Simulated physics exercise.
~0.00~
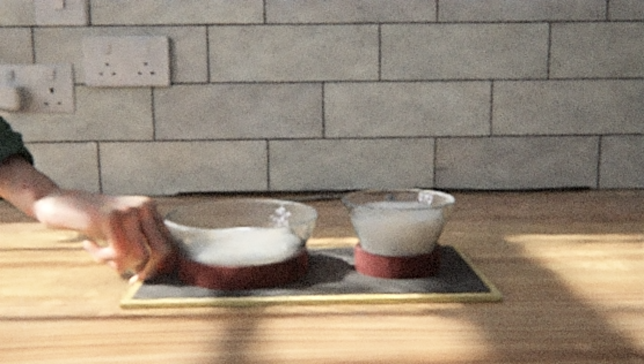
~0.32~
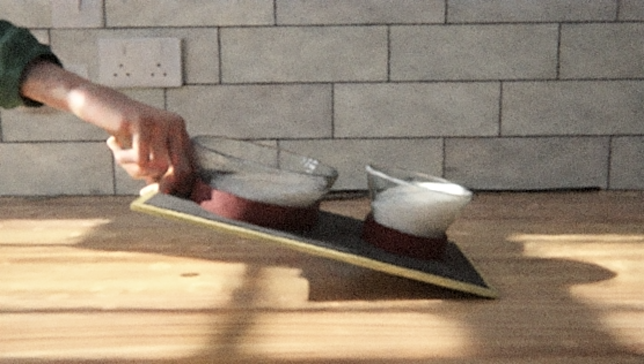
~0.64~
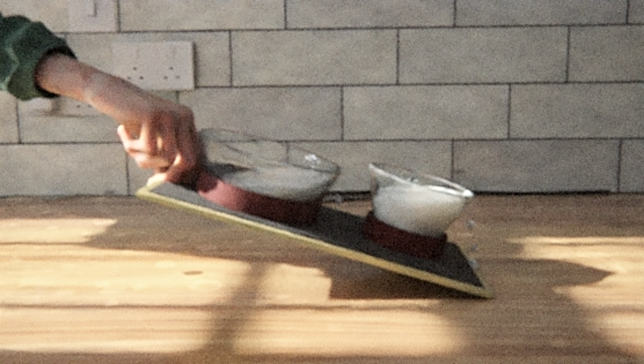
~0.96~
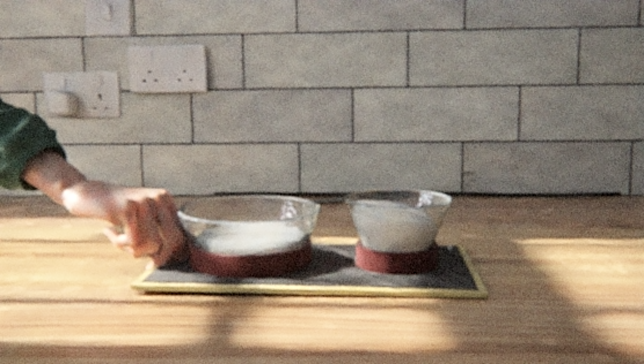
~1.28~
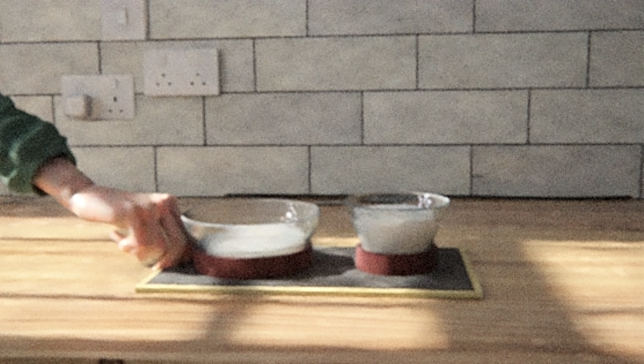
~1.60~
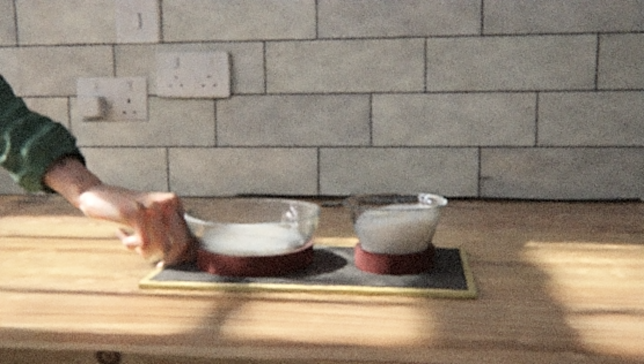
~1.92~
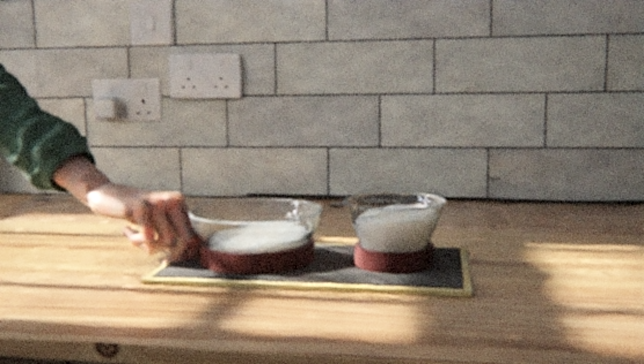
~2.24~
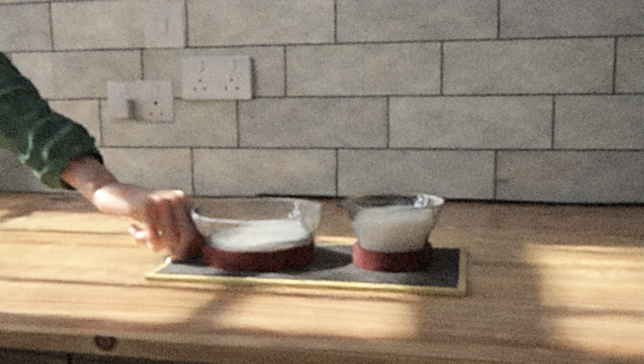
A hand in a green sleeve grips the left end of a dark, pale-edged tray on a wooden worktop, where a wide clear bowl and a smaller clear cup, both holding white liquid, sit on dark red bases. The hand raises that end until the tray slopes clearly down to the right, and the liquid gathers toward the right side of each vessel. It then lowers the tray flat again. The vessels stay in their places on it. At the end the tray rests level, the hand still at its left end, with white liquid remaining in both.
